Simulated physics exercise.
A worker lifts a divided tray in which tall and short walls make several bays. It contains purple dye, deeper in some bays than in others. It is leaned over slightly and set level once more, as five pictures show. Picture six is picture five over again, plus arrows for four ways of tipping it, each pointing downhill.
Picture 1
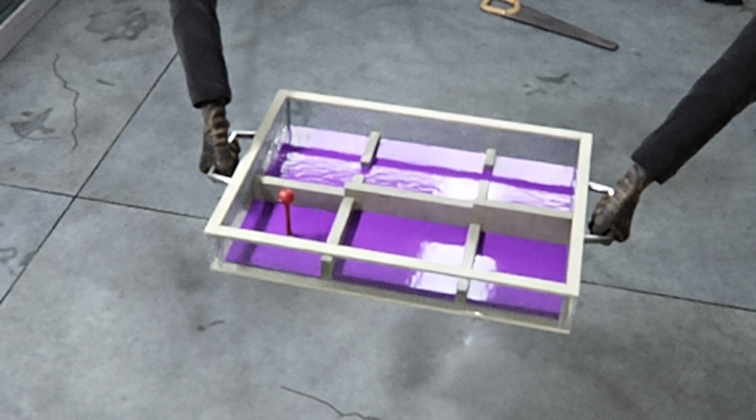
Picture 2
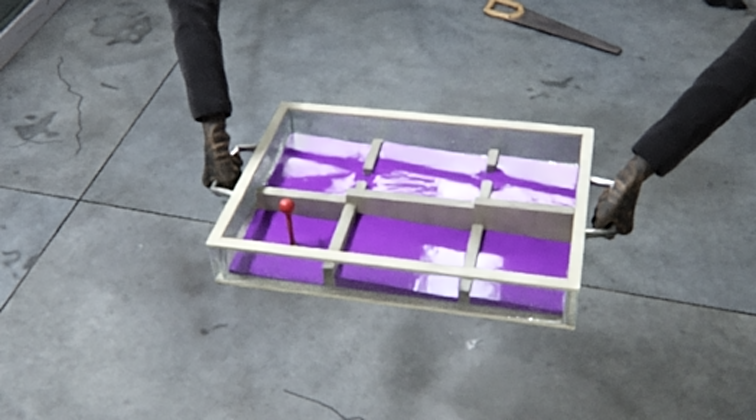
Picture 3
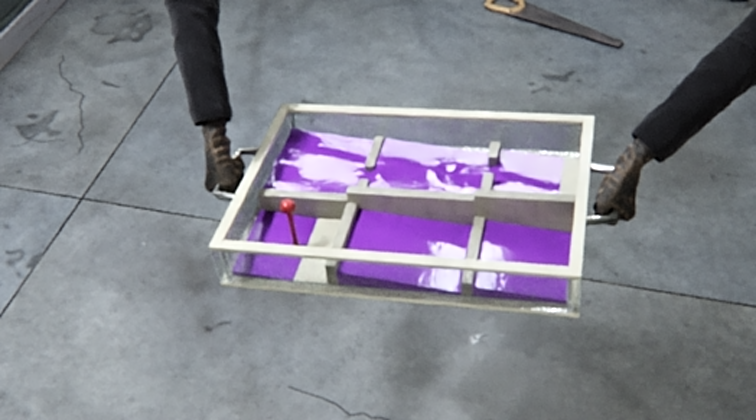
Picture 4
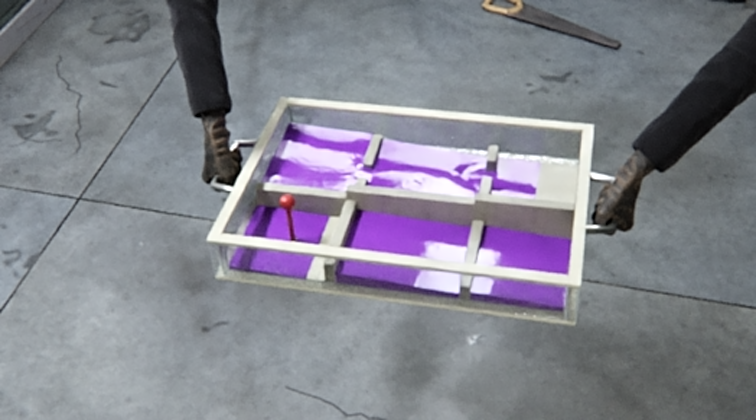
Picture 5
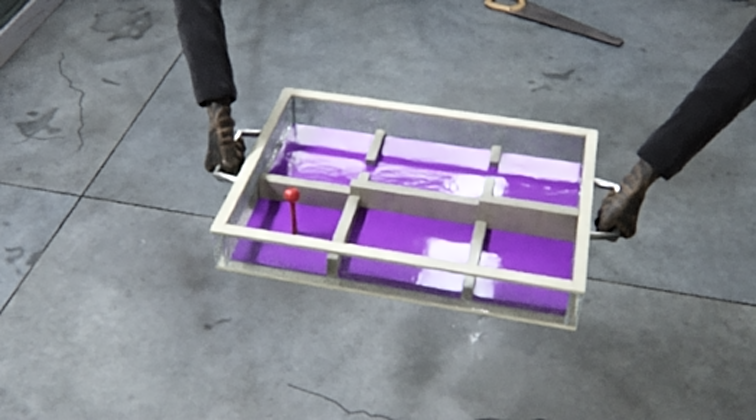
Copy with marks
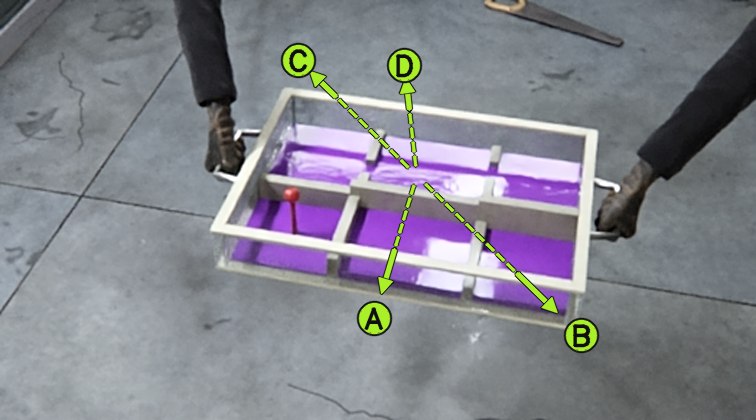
At the start, two gloved hands hold a level, divided tray of purple liquid, a red-topped peg standing in its front left bay. The hands tip the tray slightly down to the left, and the liquid shifts, baring patches of the bottom, before they bring it level again and the liquid re-covers them.
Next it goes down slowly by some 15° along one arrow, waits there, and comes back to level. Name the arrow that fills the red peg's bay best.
Take C.
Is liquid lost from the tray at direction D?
No.
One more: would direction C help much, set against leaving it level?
Yes.
In lime, A ends at (383, 288); B ends at (553, 308); C ends at (313, 75); D ends at (406, 83).
If A is chosen, about 4 % of the liquid ends in the peg's bay; nothing spills.
If B is chosen, about 4 % of the liquid ends in the peg's bay; nothing spills.
If C is chosen, about 14 % of the liquid ends in the peg's bay; nothing spills.
If D is chosen, about 5 % of the liquid ends in the peg's bay; nothing spills.
